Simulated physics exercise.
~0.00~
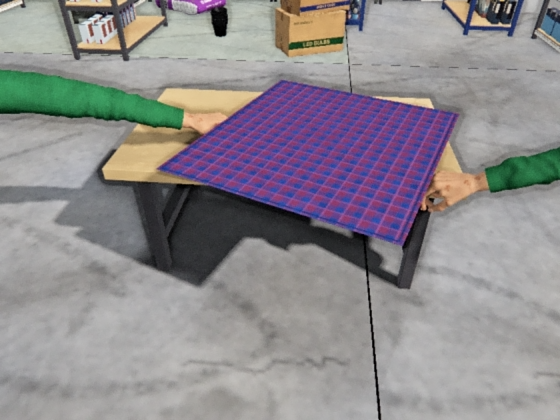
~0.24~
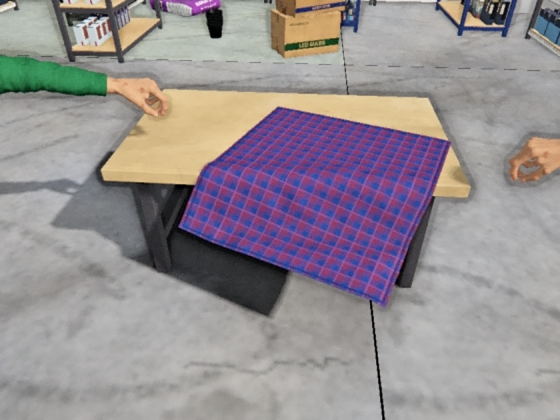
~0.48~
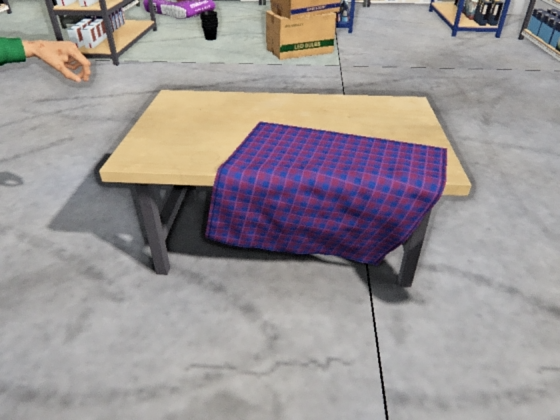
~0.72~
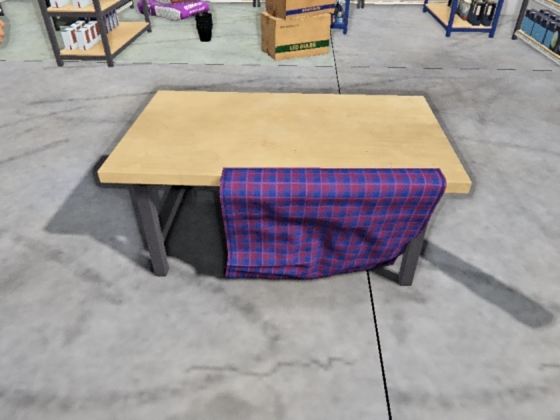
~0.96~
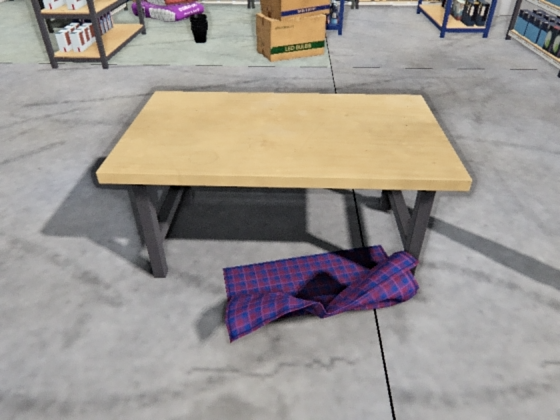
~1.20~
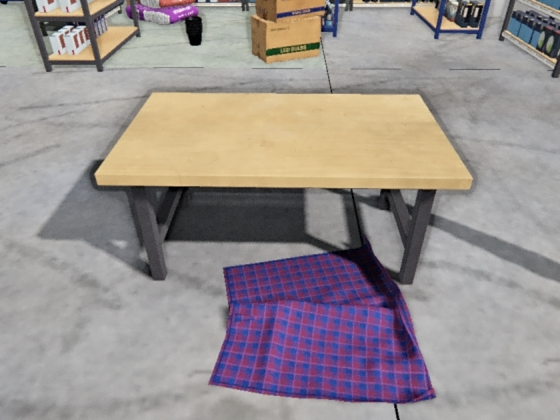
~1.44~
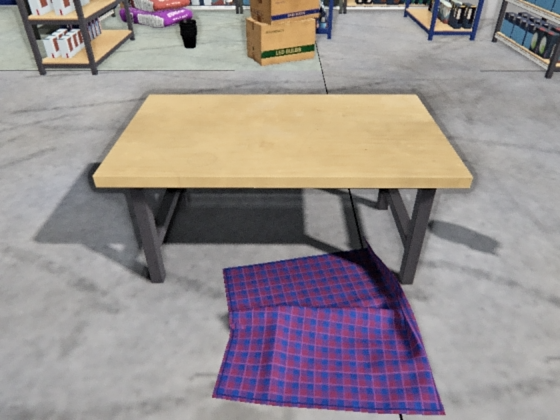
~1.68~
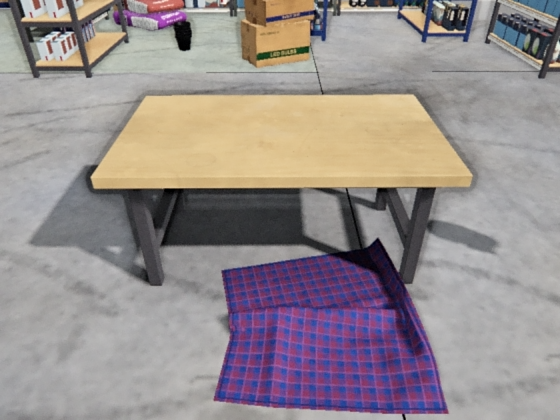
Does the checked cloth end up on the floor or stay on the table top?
The cloth slides over the front edge of the table and ends up on the floor.
